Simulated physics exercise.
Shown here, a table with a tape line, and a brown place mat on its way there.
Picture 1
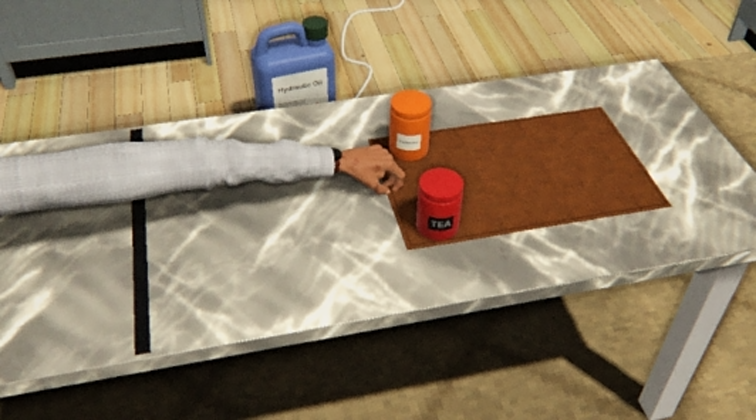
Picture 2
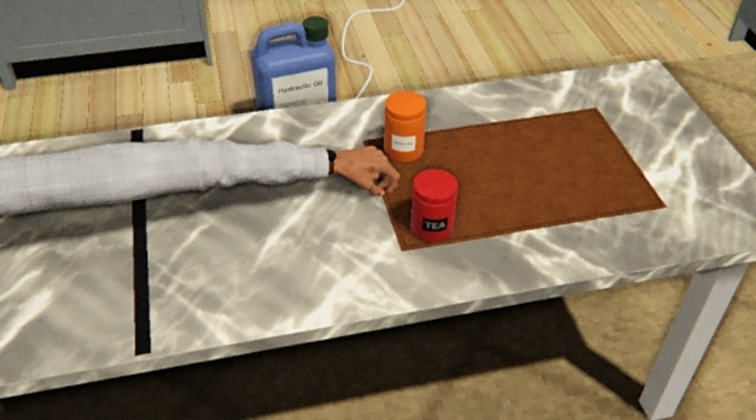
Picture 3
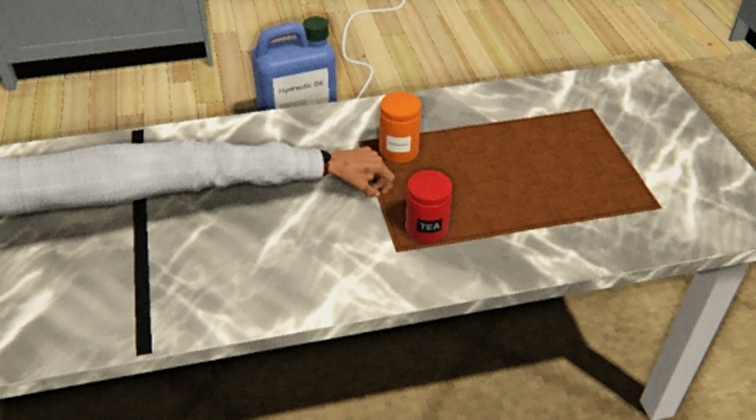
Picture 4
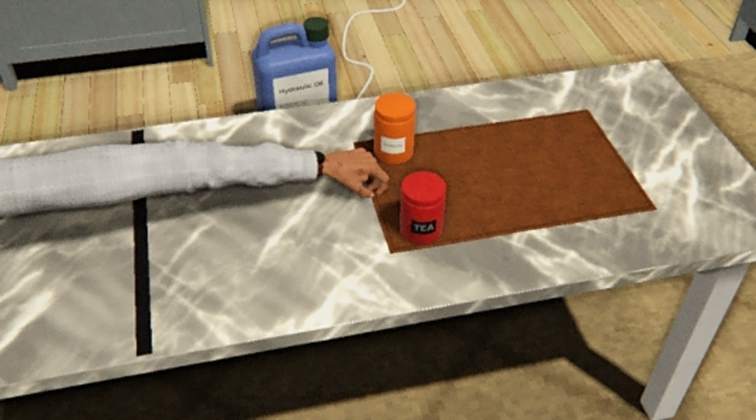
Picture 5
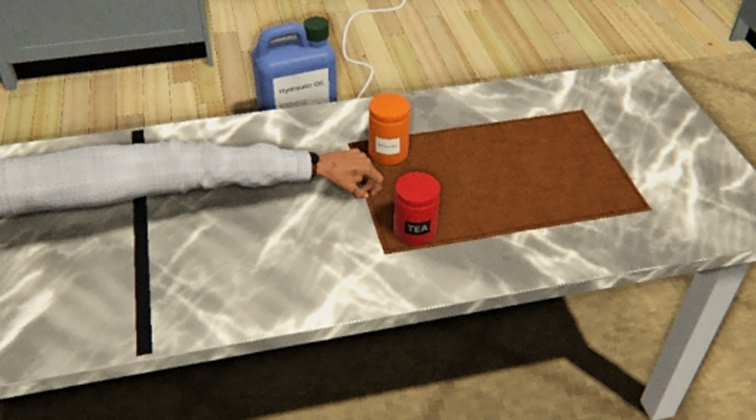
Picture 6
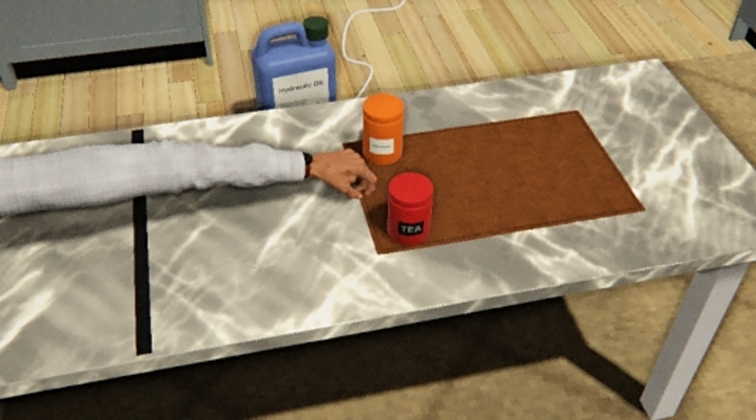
In this clip, a hand at the edge of a brown place mat on a marbled table draws back slowly to the left, and the mat slides a short way with it, carrying a red jar and an orange jar, both upright.
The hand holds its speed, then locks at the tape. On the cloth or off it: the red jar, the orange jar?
The red jar keeps its seat, the orange jar stays on the cloth.
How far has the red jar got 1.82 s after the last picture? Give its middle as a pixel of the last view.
Close to (180, 246).
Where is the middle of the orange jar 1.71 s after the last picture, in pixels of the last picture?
By then it is at (183, 157).
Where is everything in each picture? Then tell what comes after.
In the first picture, place mat end (407, 250); red jar (441, 182); orange jar (411, 101); tape (142, 331).
In the second picture, place mat end (402, 252), far hem (667, 208); orange jar (406, 103).
In the third picture, place mat end (396, 253); red jar (430, 185).
In the fourth picture, place mat end (390, 254), far hem (657, 210); orange jar (395, 104).
In the fifth picture, place mat end (384, 255); red jar (418, 187).
In the sixth picture, place mat end (378, 256), far hem (646, 211); red jar (411, 187); orange jar (383, 105); tape (143, 331).
Then, 1.71 s after the last picture, hem at the tape; red jar on the cloth near (189, 244); orange jar on the cloth near (183, 157).
Then, 1.82 s after the last picture, hem at the tape; red jar on the cloth near (180, 246); orange jar on the cloth near (175, 159).
At rest, hem at the tape; red jar on the cloth near (180, 246); orange jar on the cloth near (175, 159). The red jar stays on the cloth and the orange jar remains aboard.
